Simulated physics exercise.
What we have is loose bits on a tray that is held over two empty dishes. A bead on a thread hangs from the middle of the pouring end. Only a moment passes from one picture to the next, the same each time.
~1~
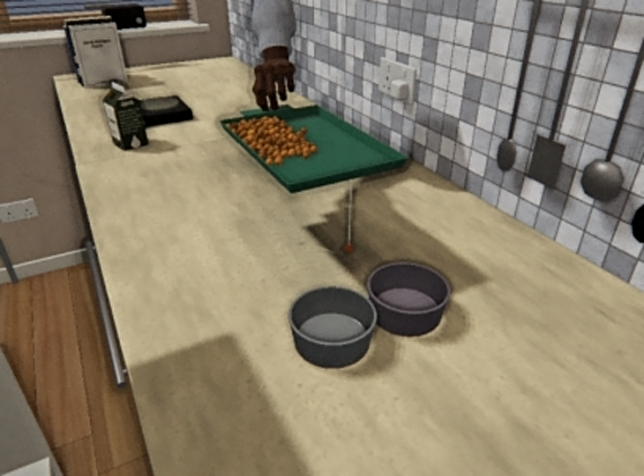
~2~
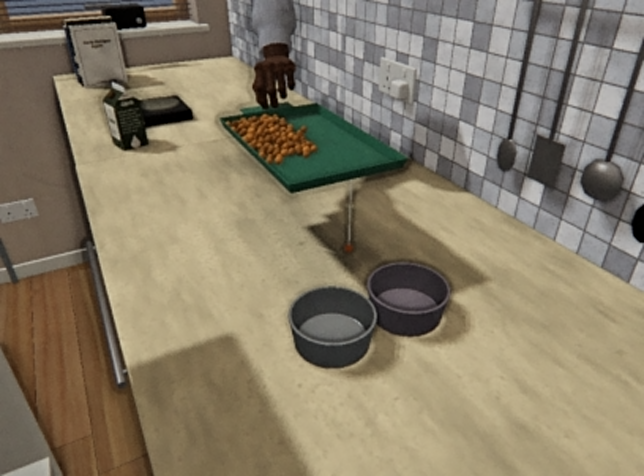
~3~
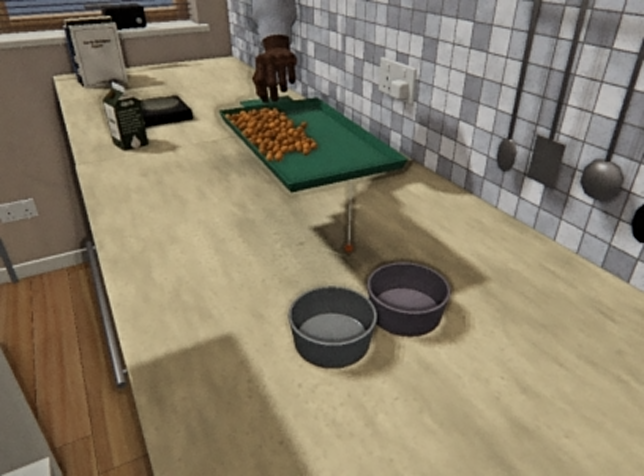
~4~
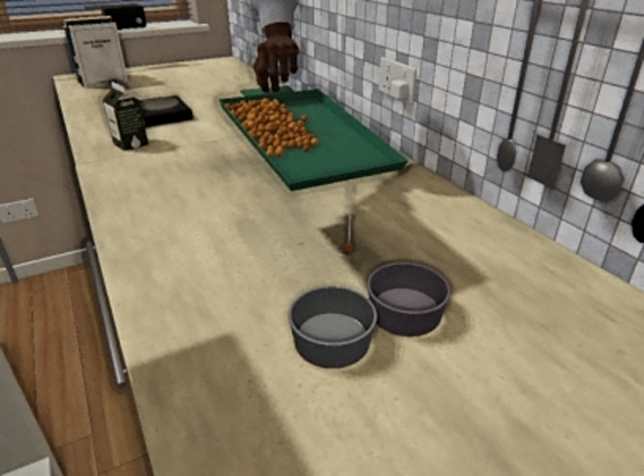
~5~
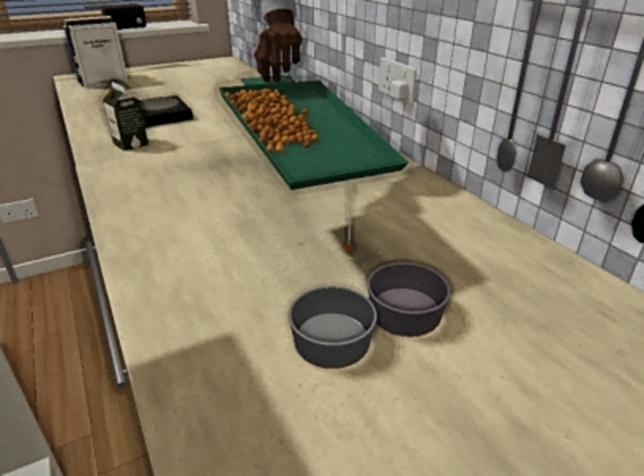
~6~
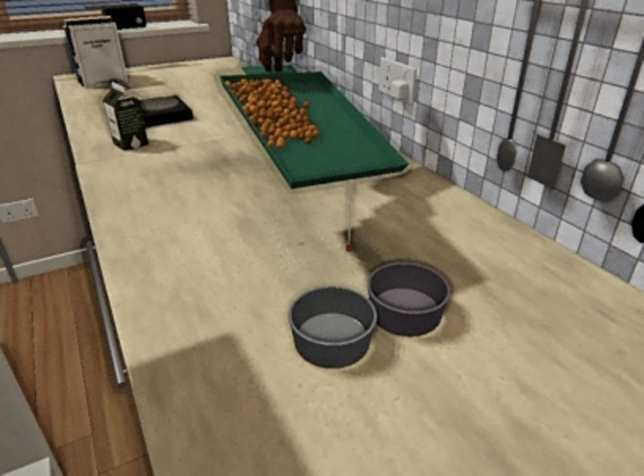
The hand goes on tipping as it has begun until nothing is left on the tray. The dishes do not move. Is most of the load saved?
Together they catch under half.
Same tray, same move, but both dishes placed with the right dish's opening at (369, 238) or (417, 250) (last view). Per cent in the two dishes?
Roughly 10 per cent, and 80 per cent.
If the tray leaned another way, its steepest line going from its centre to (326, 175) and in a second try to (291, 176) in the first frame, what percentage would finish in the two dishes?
Near 20 % and 10 %.
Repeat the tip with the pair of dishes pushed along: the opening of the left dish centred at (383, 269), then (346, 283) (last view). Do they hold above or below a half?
At the first place over half, at the second over half.
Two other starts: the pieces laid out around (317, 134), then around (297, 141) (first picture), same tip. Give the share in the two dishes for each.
Roughly 20 per cent, and 30 per cent.
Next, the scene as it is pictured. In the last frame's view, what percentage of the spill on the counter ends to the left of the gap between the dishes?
It comes to 30 per cent or so.
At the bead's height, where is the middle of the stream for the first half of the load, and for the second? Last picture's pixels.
At about (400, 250), then at (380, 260).
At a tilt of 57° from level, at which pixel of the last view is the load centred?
Roughly at (362, 154).
Shortly afterwards, tray tipped steeply; all but a few on the tray; only a few in the right dish; a little in the air.
Next, tray tipped right over; the bulk on the tray; a little in the right dish; a little outside both; only a few in the air.
Some moments later, tray tipped past a quarter turn; a little in the left dish; near a quarter in the right dish; near two thirds outside both.
In the end, tray tipped past a quarter turn; a little in the left dish; near a quarter in the right dish; near two thirds outside both.
